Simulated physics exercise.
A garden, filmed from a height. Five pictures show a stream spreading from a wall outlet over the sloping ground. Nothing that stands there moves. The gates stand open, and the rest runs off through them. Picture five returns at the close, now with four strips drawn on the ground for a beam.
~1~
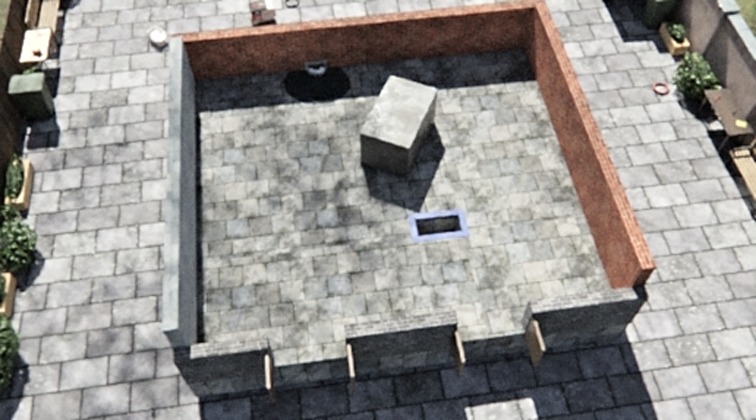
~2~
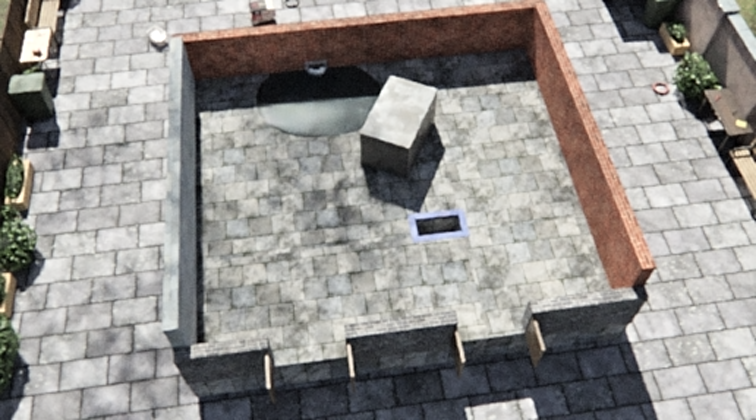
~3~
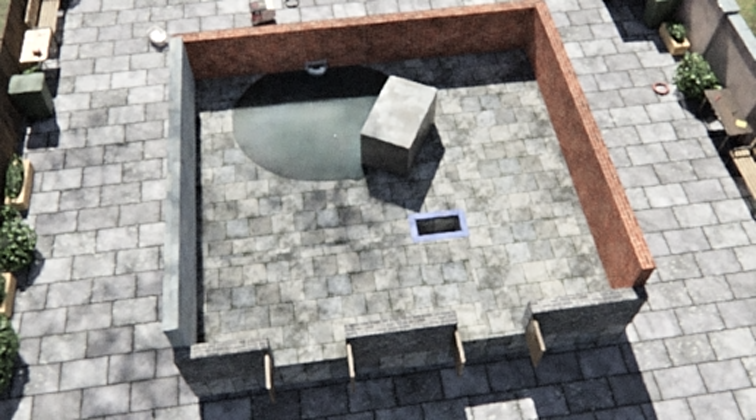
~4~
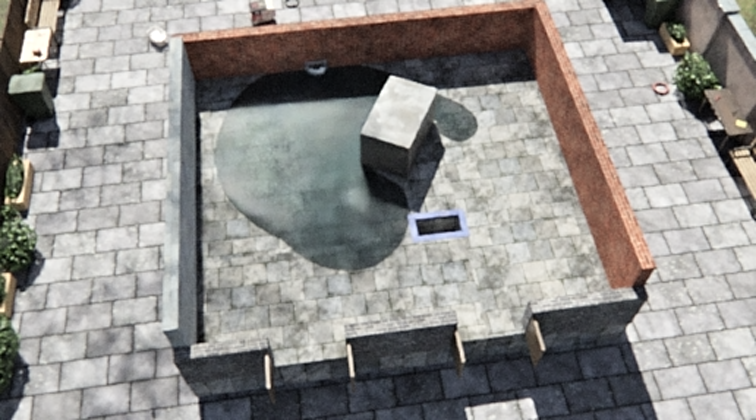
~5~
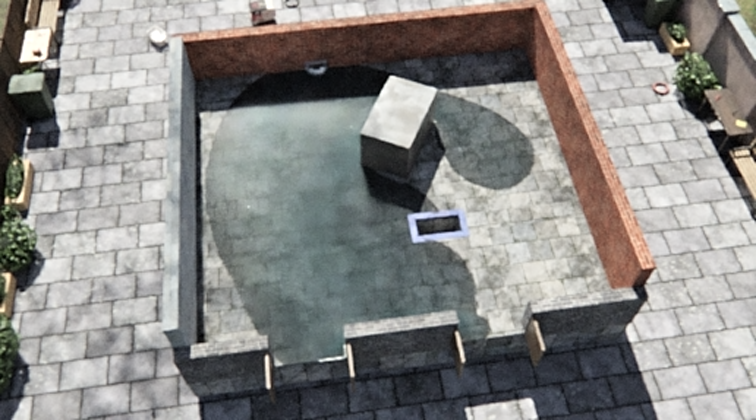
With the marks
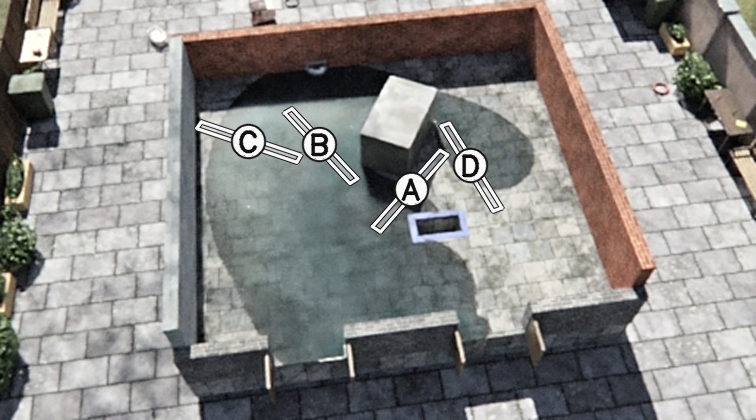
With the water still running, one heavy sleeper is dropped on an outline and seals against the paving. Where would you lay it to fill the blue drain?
Take B.
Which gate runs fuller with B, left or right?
The right one.
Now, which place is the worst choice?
A it is.
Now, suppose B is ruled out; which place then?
Place C.
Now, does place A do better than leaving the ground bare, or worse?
Place A is worse.
In white, A from (376, 229) to (443, 152); B from (288, 110) to (353, 181); C from (199, 125) to (298, 158); D from (445, 124) to (497, 209).
If A is chosen, next to none of the stream goes into the blue drain, about 98 % out by the gates.
If B is chosen, about 26 % of the stream goes into the blue drain, about 73 % out by the gates.
If C is chosen, about 13 % of the stream goes into the blue drain, about 85 % out by the gates.
If D is chosen, about 5 % of the stream goes into the blue drain, about 93 % out by the gates.
